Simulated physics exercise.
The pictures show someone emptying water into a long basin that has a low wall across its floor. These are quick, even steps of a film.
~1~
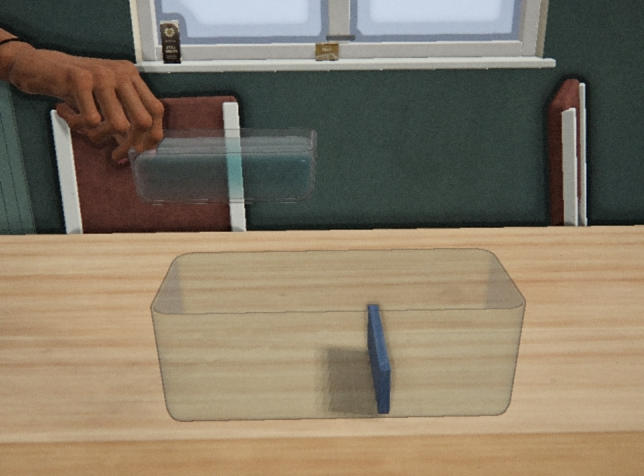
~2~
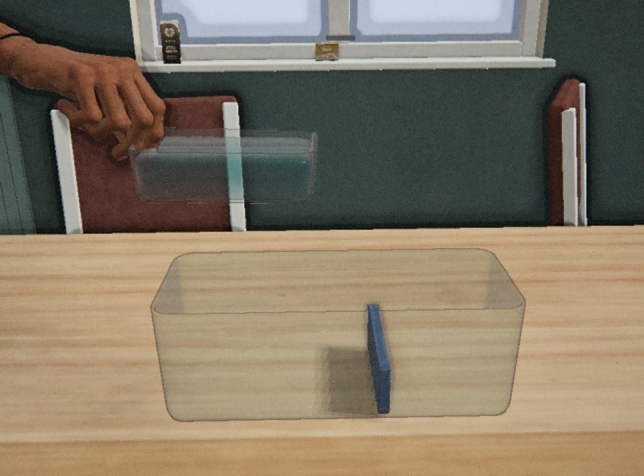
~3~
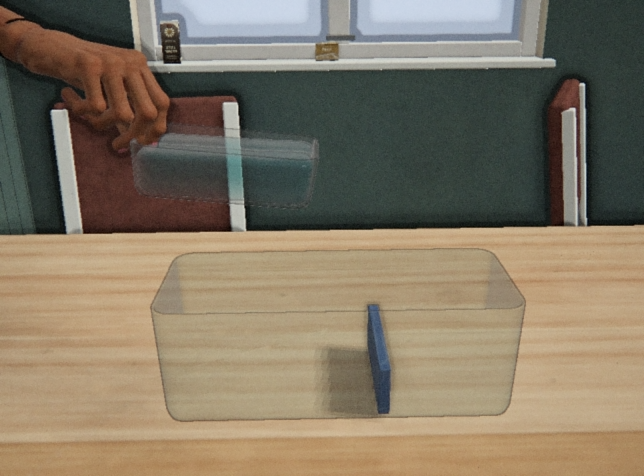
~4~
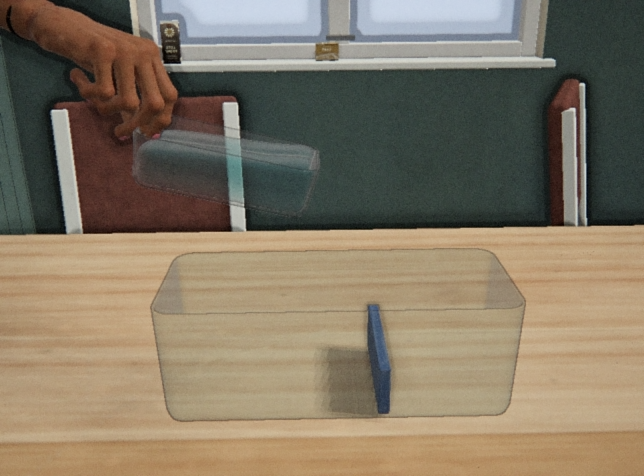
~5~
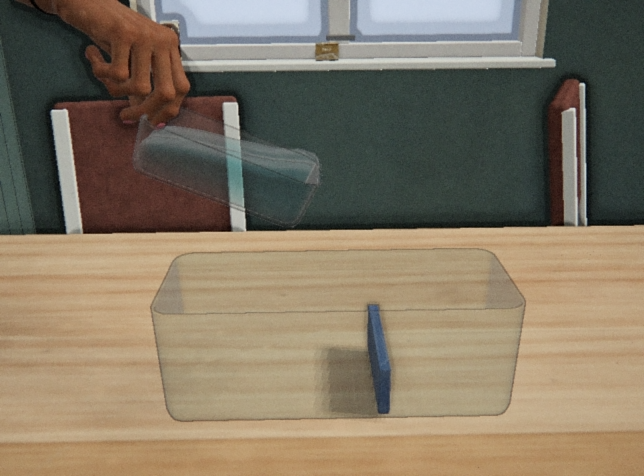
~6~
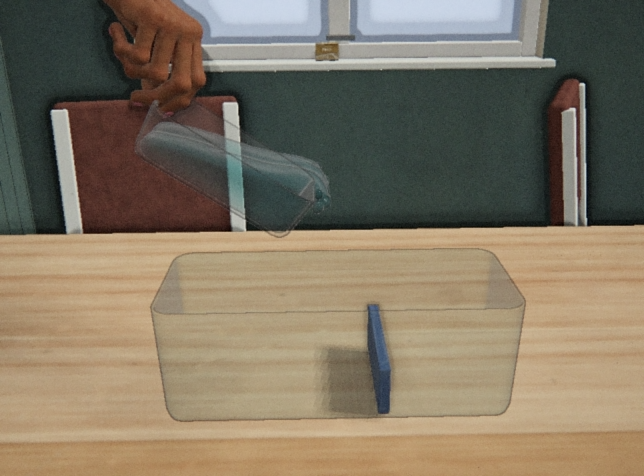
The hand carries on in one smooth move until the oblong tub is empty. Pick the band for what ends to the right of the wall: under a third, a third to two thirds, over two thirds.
It comes to less than a third.
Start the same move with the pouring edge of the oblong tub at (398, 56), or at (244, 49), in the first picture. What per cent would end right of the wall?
Roughly 75 per cent, and 5 per cent.
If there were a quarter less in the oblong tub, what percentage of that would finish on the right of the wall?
Some 5 per cent.
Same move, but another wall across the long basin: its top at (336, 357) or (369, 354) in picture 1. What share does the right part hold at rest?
Near 70 % and 45 %.
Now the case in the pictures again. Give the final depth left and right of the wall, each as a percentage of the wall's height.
Left about 30, right about 10.
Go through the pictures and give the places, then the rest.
In the first picture, it leans 0°; its right rim is at (315, 141); the water meets the walls at (145, 149) and (312, 146); the long basin's rim runs from (164, 283) to (508, 277); the wall's top is at (378, 336).
In the second picture, it leans 2°; its right rim is at (315, 144); the water meets the walls at (145, 147) and (313, 147).
In the third picture, it leans 6°; its right rim is at (317, 150); the water meets the walls at (145, 144) and (314, 151).
In the fourth picture, it leans 13°; its right rim is at (318, 161); the water meets the walls at (147, 139) and (316, 156).
In the fifth picture, it leans 23°; its right rim is at (317, 175); the water meets the walls at (149, 135) and (297, 159); 4 per cent is over the edge.
In the sixth picture, it leans 34°; its right rim is at (313, 191); the water meets the walls at (149, 131) and (285, 163); 12 per cent is over the edge.
A moment on, the oblong tub is tipped on its side and 6 per cent is still to pour, 59 is left of the wall and 16 right of it.
Next, the oblong tub is tipped right over and 1 per cent is still to pour, 75 is left of the wall and 19 right of it.
Then the oblong tub is tipped right over and 0 per cent is still to pour, 75 is left of the wall and 19 right of it.
Later the oblong tub is tipped right over and 0 per cent is still to pour, 76 is left of the wall and 20 right of it.
At rest 76 per cent lies left of the wall, 20 right of it and 4 outside.
